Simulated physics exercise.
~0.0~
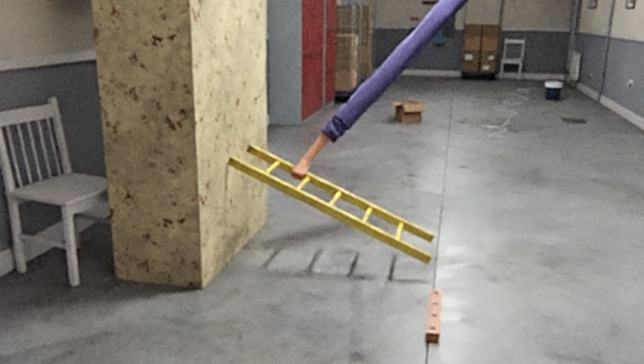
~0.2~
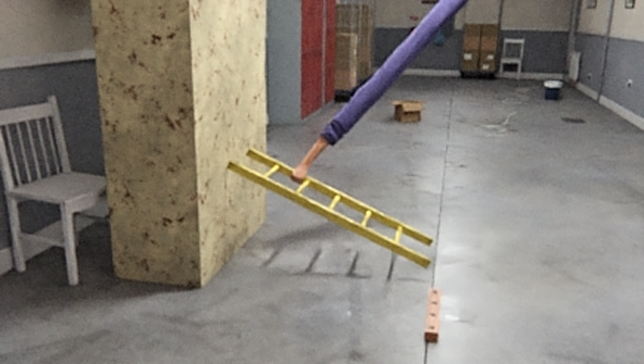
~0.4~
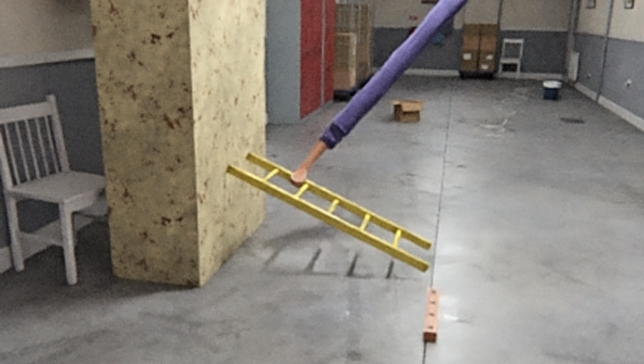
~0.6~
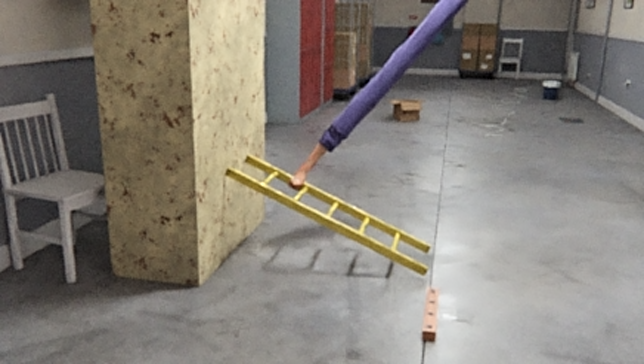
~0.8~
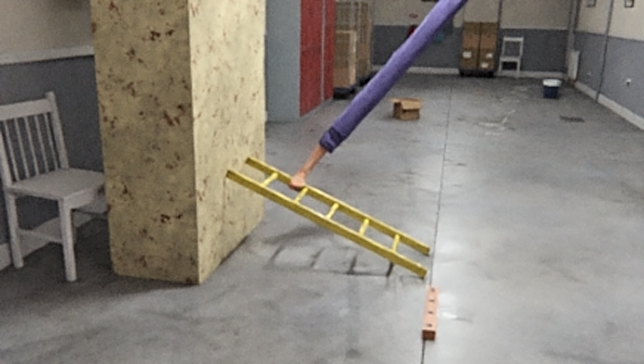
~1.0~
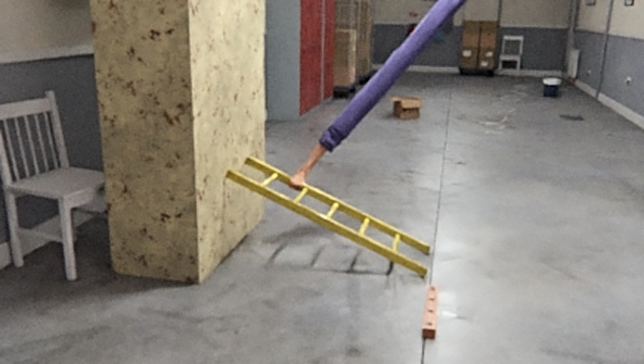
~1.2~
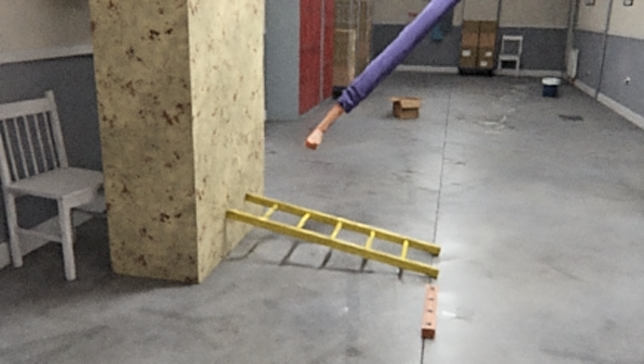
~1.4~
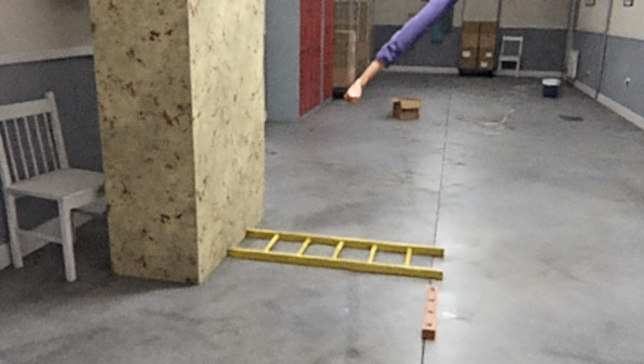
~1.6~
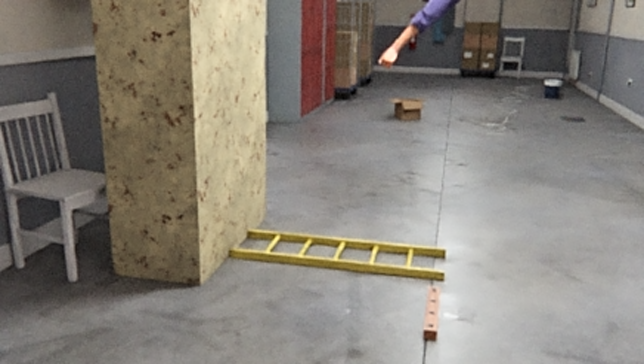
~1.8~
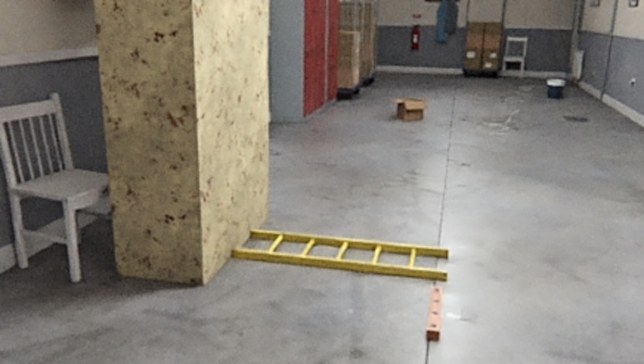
A yellow ladder-like rack leans at a low slant against a tan, speckled block on the left of a grey-floored indoor hall, seen from slightly above by a gently swaying camera. A white chair stands at the far left, and a small orange-red strip lies on the floor near the rack's right end. A purple-sleeved arm reaches from the top and holds the rack, lowering it slightly. The hand then lets go and draws back toward the upper right. The rack's upper end drops beside the block as its foot slips slightly right, and it ends lying flat and still.
